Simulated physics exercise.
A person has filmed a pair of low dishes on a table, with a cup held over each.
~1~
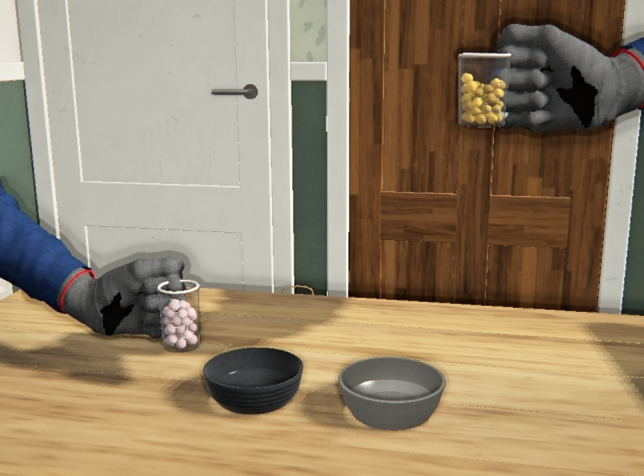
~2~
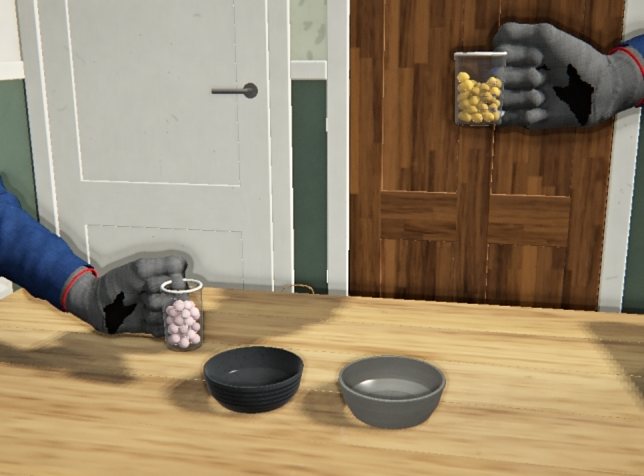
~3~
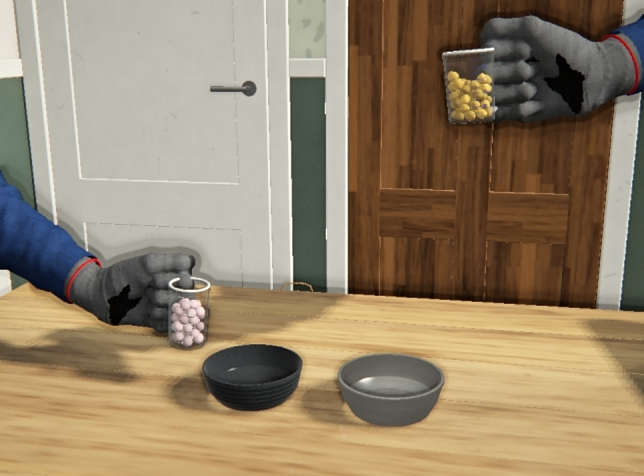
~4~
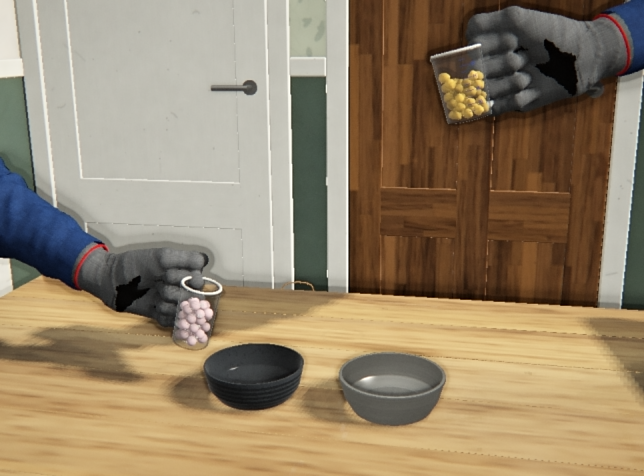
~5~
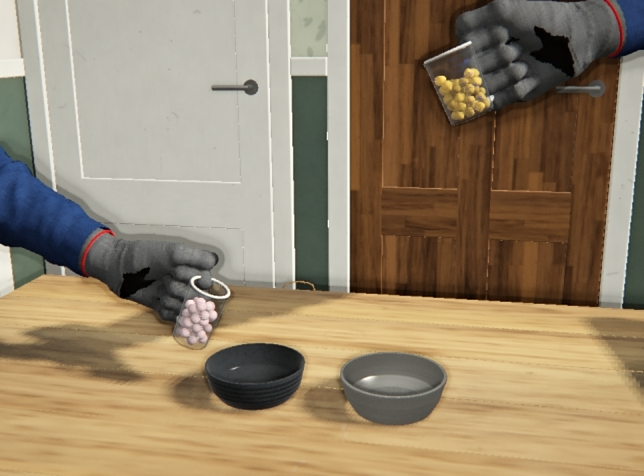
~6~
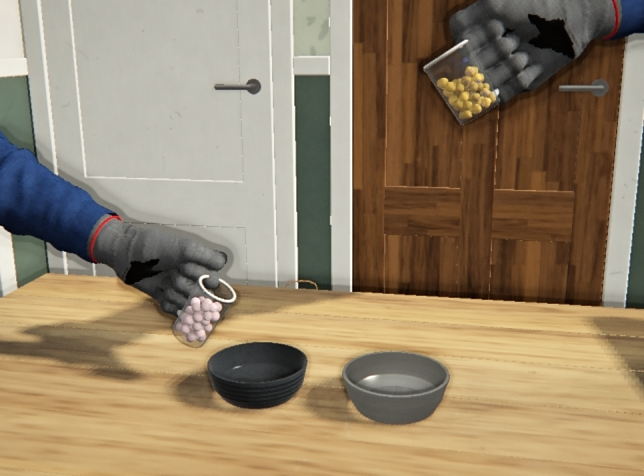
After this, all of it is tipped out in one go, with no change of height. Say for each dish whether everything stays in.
Left dish: All stay in. Right dish: Some fall outside.
Then, 0.52 s past the last view, left, all still in the cup; right, all still in the cup.
Then, 0.97 s past the last view, left, about two thirds still in the cup, about a quarter in the dish, a small part in the air; right, nearly all still in the cup, a stray few in the air.
Then, 1.35 s past the last view, left, all in the dish; right, about a third in the dish, about two thirds in the air.
Finally, left, all in the dish, none outside the dish; right, nearly all in the dish, a small part outside the dish.
